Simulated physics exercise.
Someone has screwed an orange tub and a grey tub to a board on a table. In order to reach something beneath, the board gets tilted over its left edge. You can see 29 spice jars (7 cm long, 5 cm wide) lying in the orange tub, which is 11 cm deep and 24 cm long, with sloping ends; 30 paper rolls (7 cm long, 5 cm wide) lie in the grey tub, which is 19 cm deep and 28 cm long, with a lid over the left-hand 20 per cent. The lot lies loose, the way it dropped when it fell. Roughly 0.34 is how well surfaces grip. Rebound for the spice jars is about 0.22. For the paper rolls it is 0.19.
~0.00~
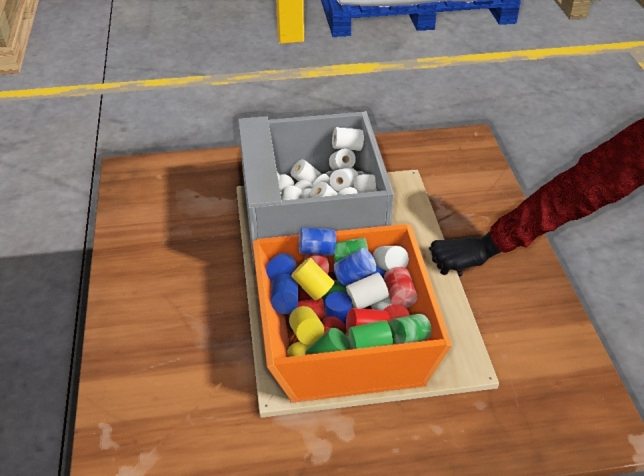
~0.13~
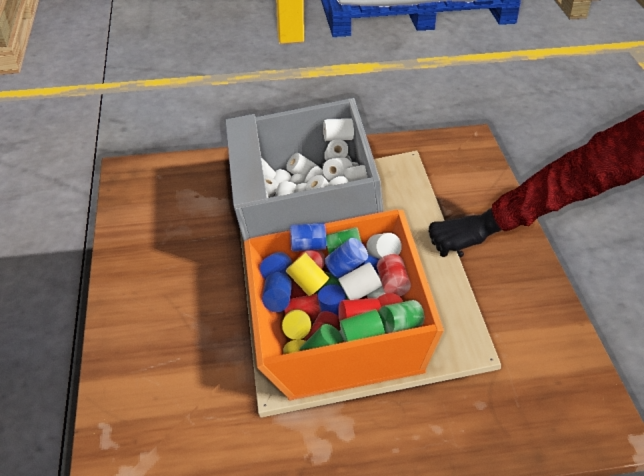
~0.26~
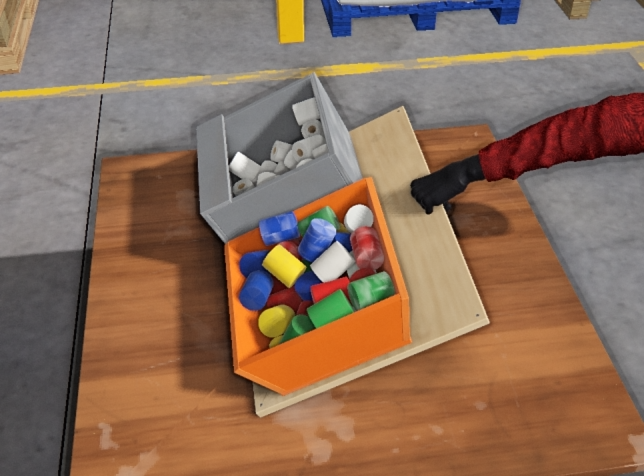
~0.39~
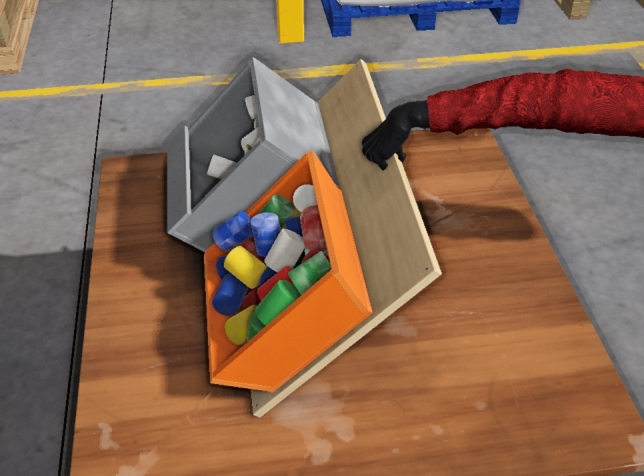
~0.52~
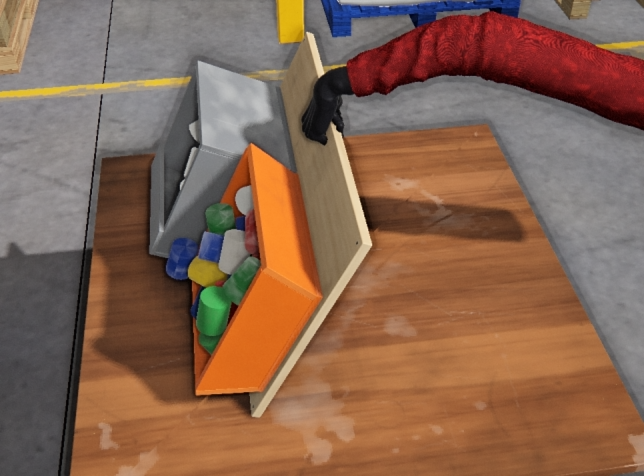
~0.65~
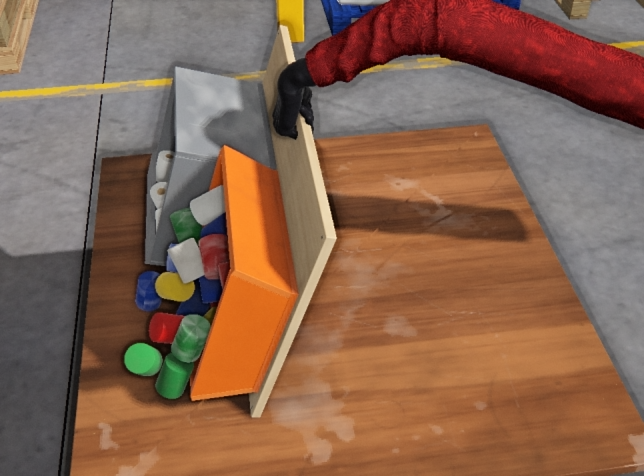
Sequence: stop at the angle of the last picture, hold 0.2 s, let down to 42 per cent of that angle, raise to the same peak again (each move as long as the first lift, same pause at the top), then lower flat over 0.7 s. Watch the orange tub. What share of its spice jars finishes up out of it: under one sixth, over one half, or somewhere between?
Over one half.
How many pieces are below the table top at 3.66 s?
Piece count: Some 12.
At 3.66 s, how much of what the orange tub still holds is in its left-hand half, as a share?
Close to 90 in every hundred.
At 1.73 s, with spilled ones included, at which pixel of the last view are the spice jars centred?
Pixel (168, 359), give or take.
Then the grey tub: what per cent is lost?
Grey tub - about 0 per cent.
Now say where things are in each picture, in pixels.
In the first picture (each is followed by its nearest rim corner in this view), orange tub, (274, 362); grey tub, (255, 205); 0° from level; none out.
The second picture shows orange tub, (263, 362); grey tub, (241, 205); 7° from level.
The third picture shows orange tub, (239, 366); grey tub, (208, 212); 25° from level.
The fourth picture shows orange tub, (212, 376); grey tub, (175, 229); 47° from level.
The fifth picture shows orange tub, (196, 388); grey tub, (156, 248); 65° from level.
The sixth picture shows orange tub, (191, 394); grey tub, (151, 258); 72° from level; 8 out, the lowest jar at (150, 291).
After 1.13 s, tilt 55°; orange tub 14 in, 15 out and grey tub 30 in, 0 out.
After 1.73 s, tilt 42°; orange tub 10 in, 19 out and grey tub 30 in, 0 out.
After 2.57 s, tilt 55°; orange tub 9 in, 20 out and grey tub 30 in, 0 out.
When it is over (at 3.66 s), orange tub 9 in, 20 out and grey tub 30 in, 0 out. Asked share, 20 of 29, 69 per cent.
